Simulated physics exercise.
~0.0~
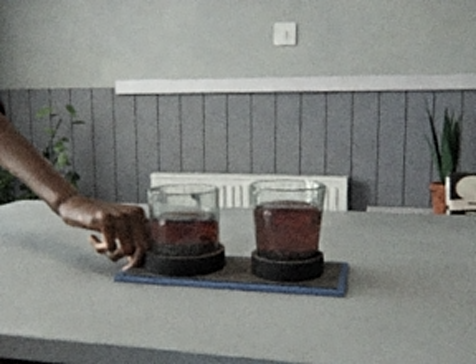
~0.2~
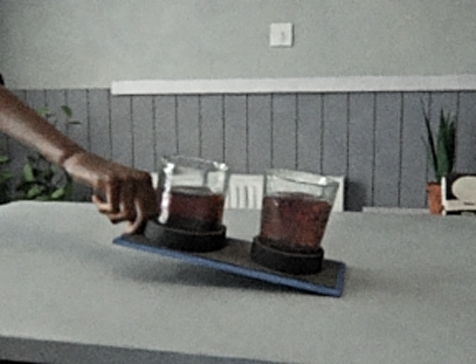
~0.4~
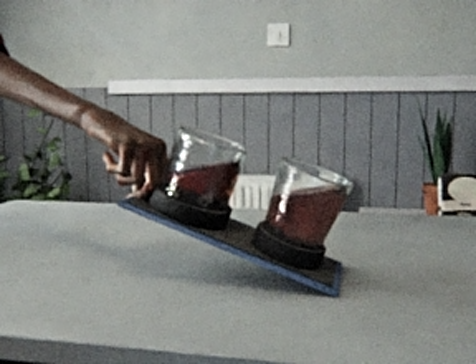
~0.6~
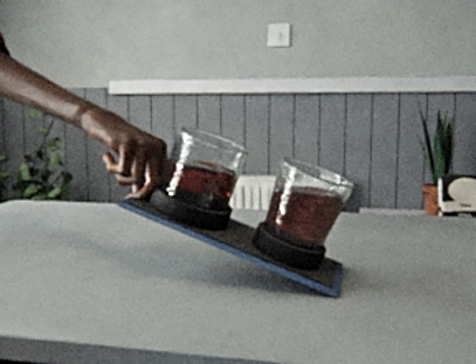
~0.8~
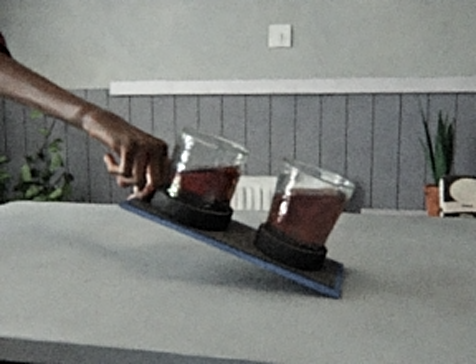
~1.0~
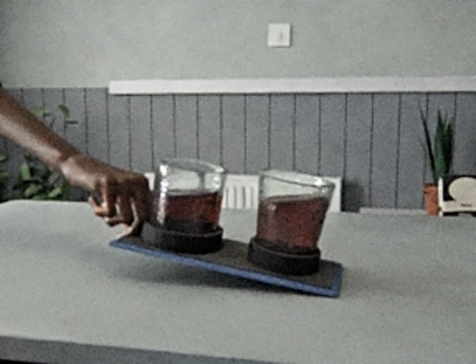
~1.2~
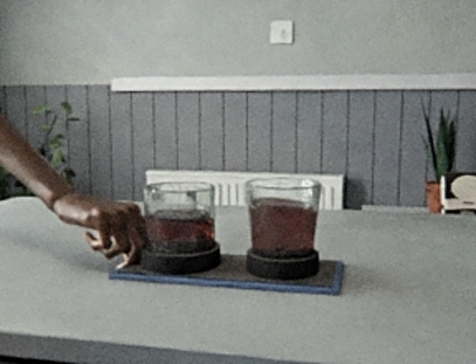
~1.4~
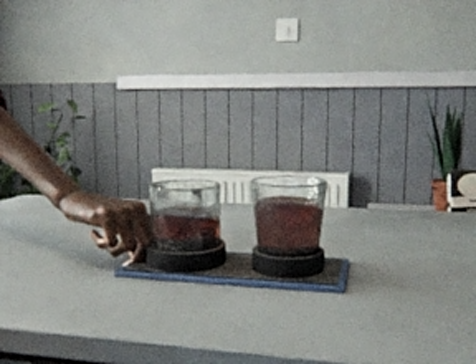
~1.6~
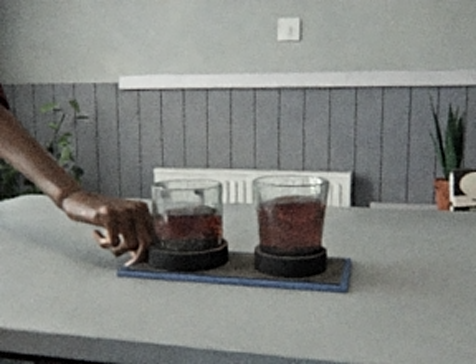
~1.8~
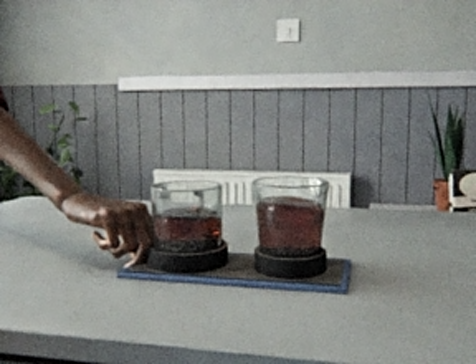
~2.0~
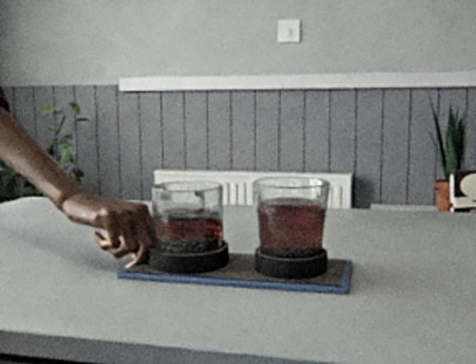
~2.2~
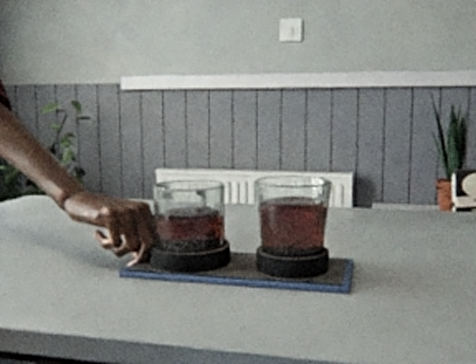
A hand at the left lifted one end of a blue-edged tray holding two open glasses of dark reddish drink, tilting it down toward the right, held it there briefly, then lowered it until both glasses stood level on the table again.
